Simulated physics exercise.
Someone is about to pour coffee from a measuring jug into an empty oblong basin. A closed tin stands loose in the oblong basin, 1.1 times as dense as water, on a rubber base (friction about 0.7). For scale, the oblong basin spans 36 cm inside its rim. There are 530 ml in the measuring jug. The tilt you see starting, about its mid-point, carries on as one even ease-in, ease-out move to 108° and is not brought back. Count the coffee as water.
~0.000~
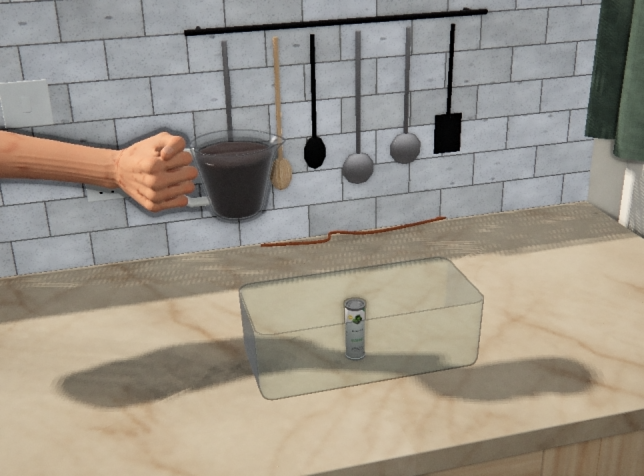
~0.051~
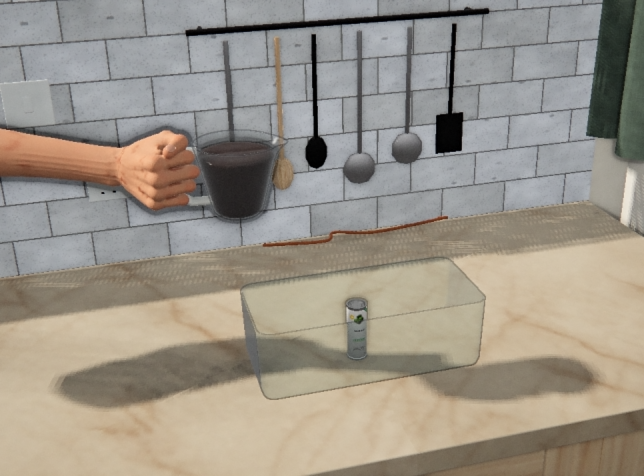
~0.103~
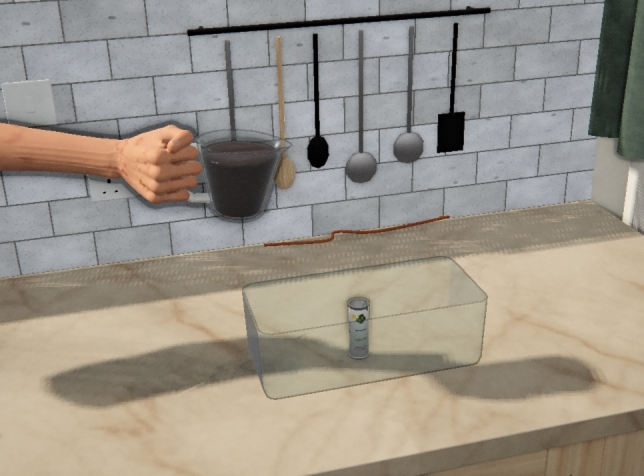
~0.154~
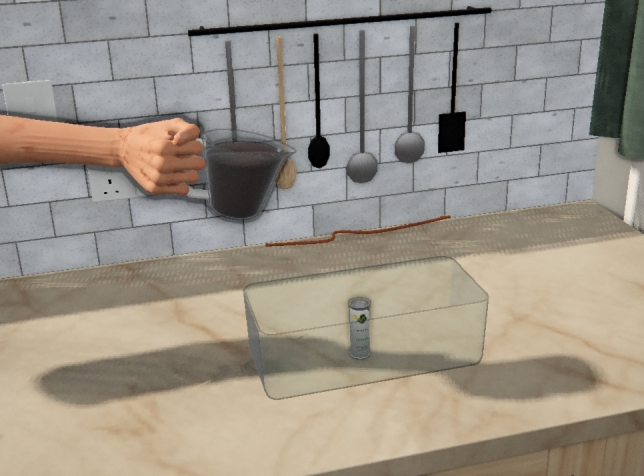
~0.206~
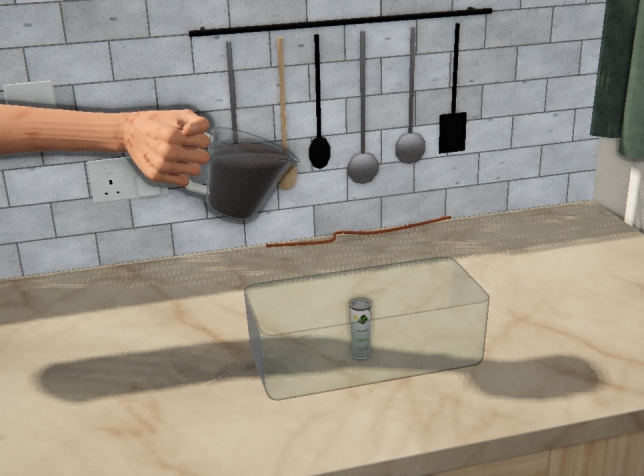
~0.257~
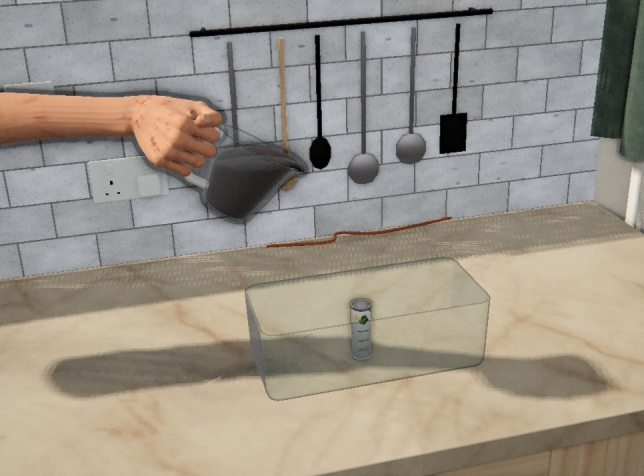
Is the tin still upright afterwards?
It falls.
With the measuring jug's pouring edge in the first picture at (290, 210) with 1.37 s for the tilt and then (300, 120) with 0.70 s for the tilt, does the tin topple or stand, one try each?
First it keeps standing; then it goes over.
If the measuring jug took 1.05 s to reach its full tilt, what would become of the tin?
Then it goes over.
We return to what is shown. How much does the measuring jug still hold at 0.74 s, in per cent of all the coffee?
About 2 per cent.
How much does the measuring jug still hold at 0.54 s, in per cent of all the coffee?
About 36 per cent.
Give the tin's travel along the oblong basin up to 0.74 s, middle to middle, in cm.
About 4 cm.
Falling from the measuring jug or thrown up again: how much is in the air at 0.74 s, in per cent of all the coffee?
Near 14 in a hundred.
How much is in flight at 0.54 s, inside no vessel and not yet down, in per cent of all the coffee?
About 44 per cent.
By 0.54 s the tilt is 95° and 36 per cent is still to pour; the tin stands where it began.
By 0.74 s the tilt is 108° and 2 per cent is still to pour; the tin leans 20°.
By 0.96 s the tilt is 108° and 0 per cent is still to pour; the tin lies on its side.
By 1.19 s the tilt is 108° and 0 per cent is still to pour; the tin lies on its side.
At rest the tin lies on its side.
